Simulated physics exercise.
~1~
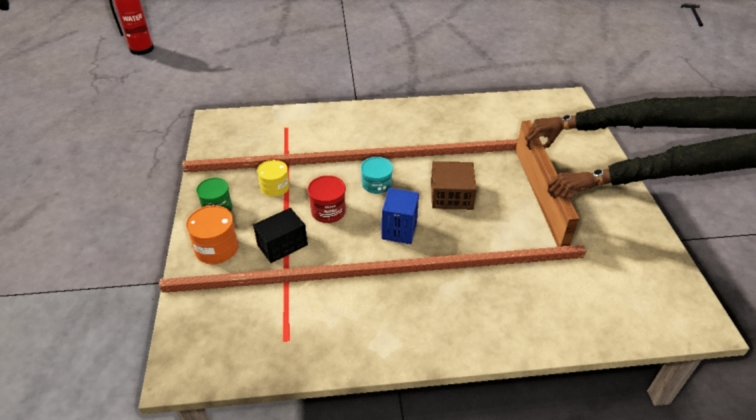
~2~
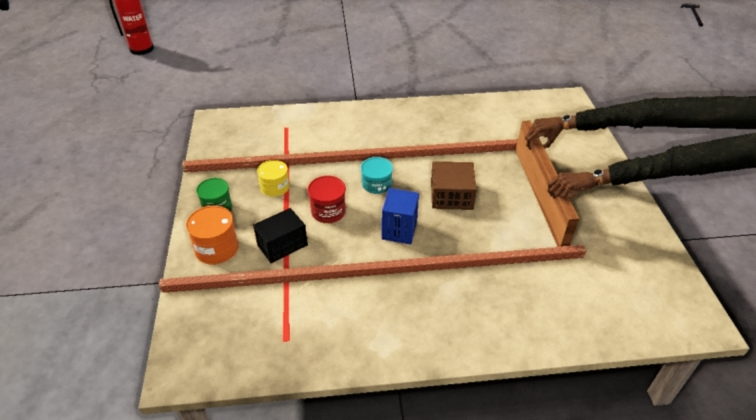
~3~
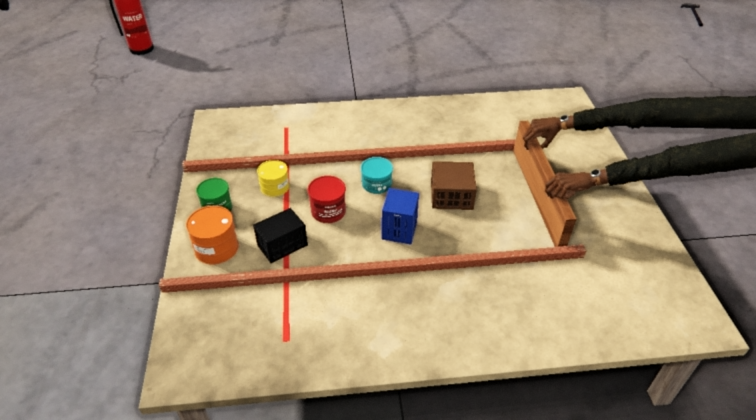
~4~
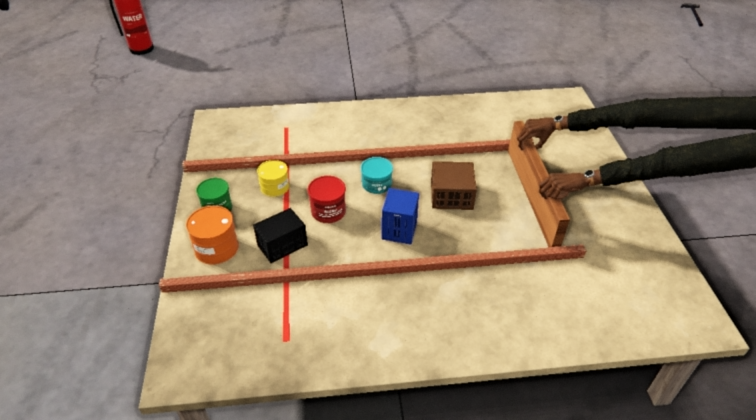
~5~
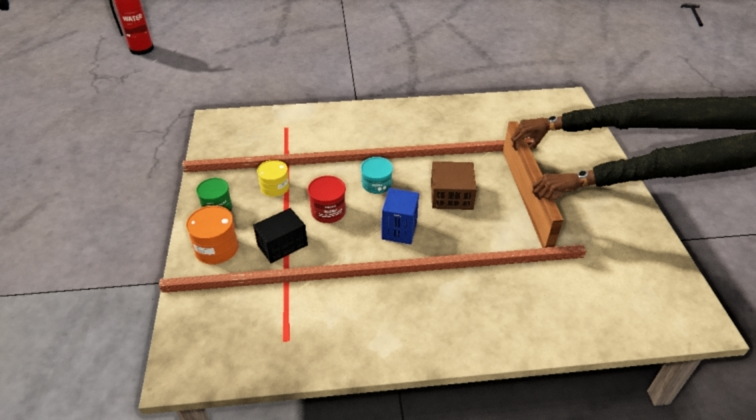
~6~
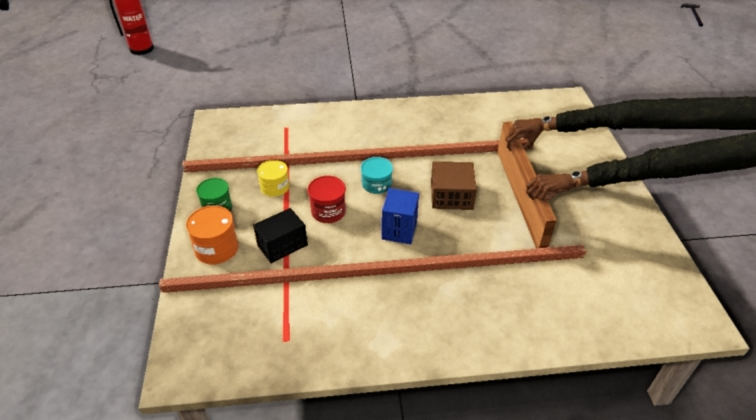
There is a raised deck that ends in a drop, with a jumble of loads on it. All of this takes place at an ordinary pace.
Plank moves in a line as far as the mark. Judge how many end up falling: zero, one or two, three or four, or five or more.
My judgement: Zero.
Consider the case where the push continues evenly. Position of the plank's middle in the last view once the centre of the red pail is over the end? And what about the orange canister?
(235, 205) and then (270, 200), give or take.
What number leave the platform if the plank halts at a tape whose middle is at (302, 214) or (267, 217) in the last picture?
Per try: 0; 0.
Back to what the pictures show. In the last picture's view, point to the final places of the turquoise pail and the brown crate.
For the turquoise pail it's (270, 179), and for the brown crate it's (264, 202).
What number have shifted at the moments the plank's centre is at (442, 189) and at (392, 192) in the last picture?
The counts are 1 and 3.
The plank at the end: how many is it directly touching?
It is in contact with 3.
Soon after, none off yet; green pail at rest near (215, 198); orange canister at rest near (213, 235); yellow canister at rest near (274, 178).
In the end, the number that fall off is zero.
